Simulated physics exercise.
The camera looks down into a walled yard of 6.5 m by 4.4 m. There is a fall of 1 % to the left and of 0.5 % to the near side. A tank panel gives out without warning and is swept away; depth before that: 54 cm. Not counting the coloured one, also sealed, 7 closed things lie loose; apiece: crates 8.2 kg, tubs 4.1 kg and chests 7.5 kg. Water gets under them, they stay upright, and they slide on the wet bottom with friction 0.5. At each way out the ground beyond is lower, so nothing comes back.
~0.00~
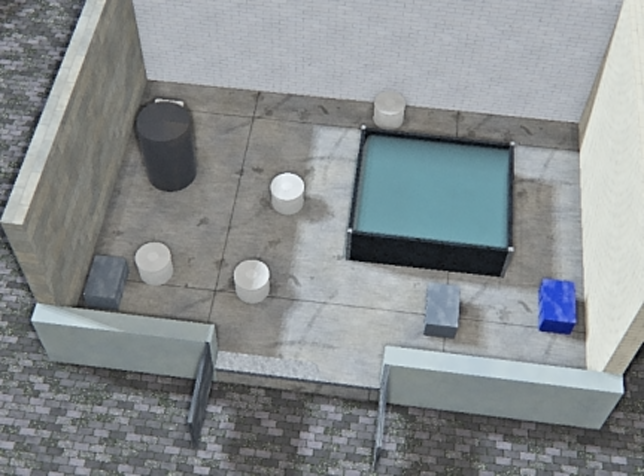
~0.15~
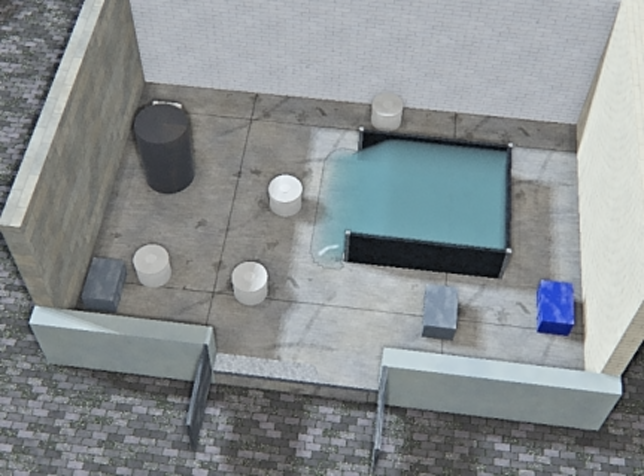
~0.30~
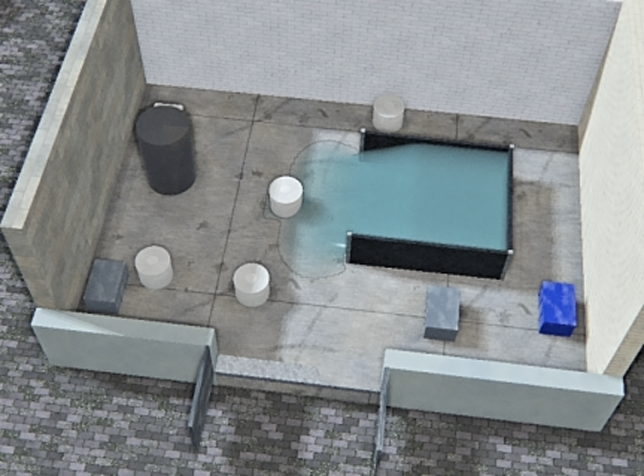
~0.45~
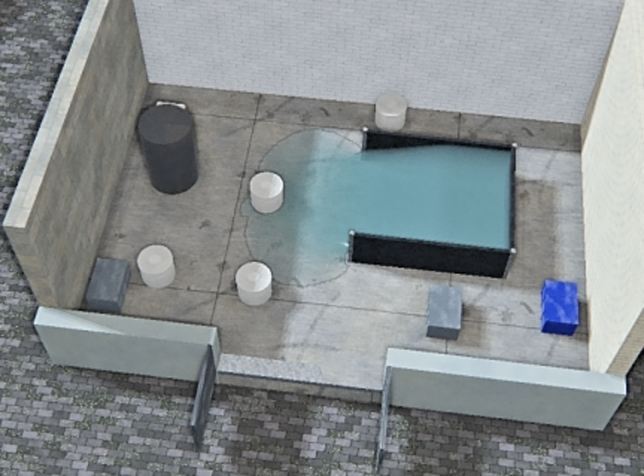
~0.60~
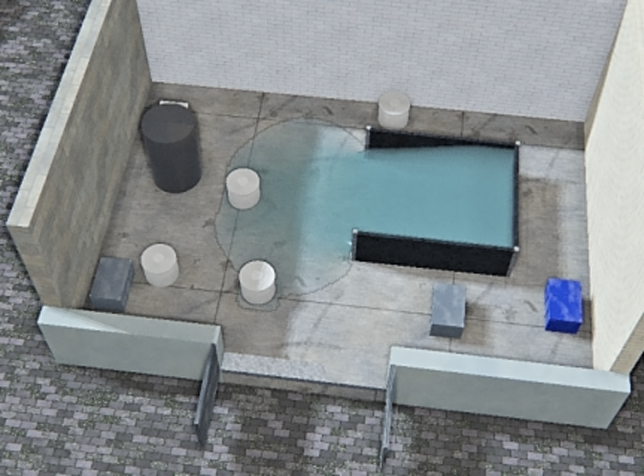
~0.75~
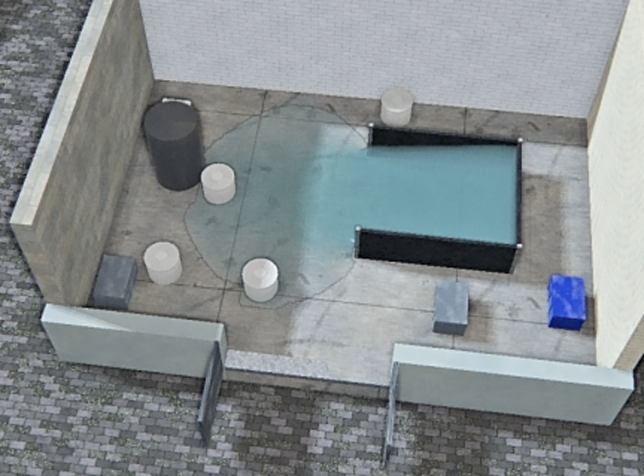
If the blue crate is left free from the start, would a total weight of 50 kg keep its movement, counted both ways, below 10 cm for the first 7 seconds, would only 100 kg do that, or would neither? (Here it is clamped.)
50 kg is enough.
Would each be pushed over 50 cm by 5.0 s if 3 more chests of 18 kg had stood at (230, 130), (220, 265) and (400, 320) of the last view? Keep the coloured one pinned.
Beyond it, beyond it, within it.
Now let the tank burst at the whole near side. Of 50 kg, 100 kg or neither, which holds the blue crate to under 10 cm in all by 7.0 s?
Answer: The big one only.
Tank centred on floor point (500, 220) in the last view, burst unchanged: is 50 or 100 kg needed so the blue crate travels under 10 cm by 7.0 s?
In that case, simply put, the lighter one does it.
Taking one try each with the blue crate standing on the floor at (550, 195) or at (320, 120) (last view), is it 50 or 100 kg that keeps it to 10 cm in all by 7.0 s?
Try 1: Lesser mass sufficient. Try 2: Lesser mass sufficient.
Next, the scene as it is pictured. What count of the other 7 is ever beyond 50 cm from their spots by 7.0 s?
That comes to 7.
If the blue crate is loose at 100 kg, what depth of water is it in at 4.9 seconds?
Close to 0 cm deep.
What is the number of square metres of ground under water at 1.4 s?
Wet area: Approx. 15 m2.
After 1.4 s the blue crate would be 0 cm from its start with 50 kg and 0 cm from its start with 100 kg; 0 cm of water round it then.
After 3.1 s the blue crate would be 0 cm from its start with 50 kg and 0 cm from its start with 100 kg; 0 cm of water round it then.
After 4.9 s the blue crate would be 0 cm from its start with 50 kg and 0 cm from its start with 100 kg; 0 cm of water round it then.
After 7.0 s the blue crate would be 1 cm from its start with 50 kg and 0 cm from its start with 100 kg; 4 cm of water round it then.
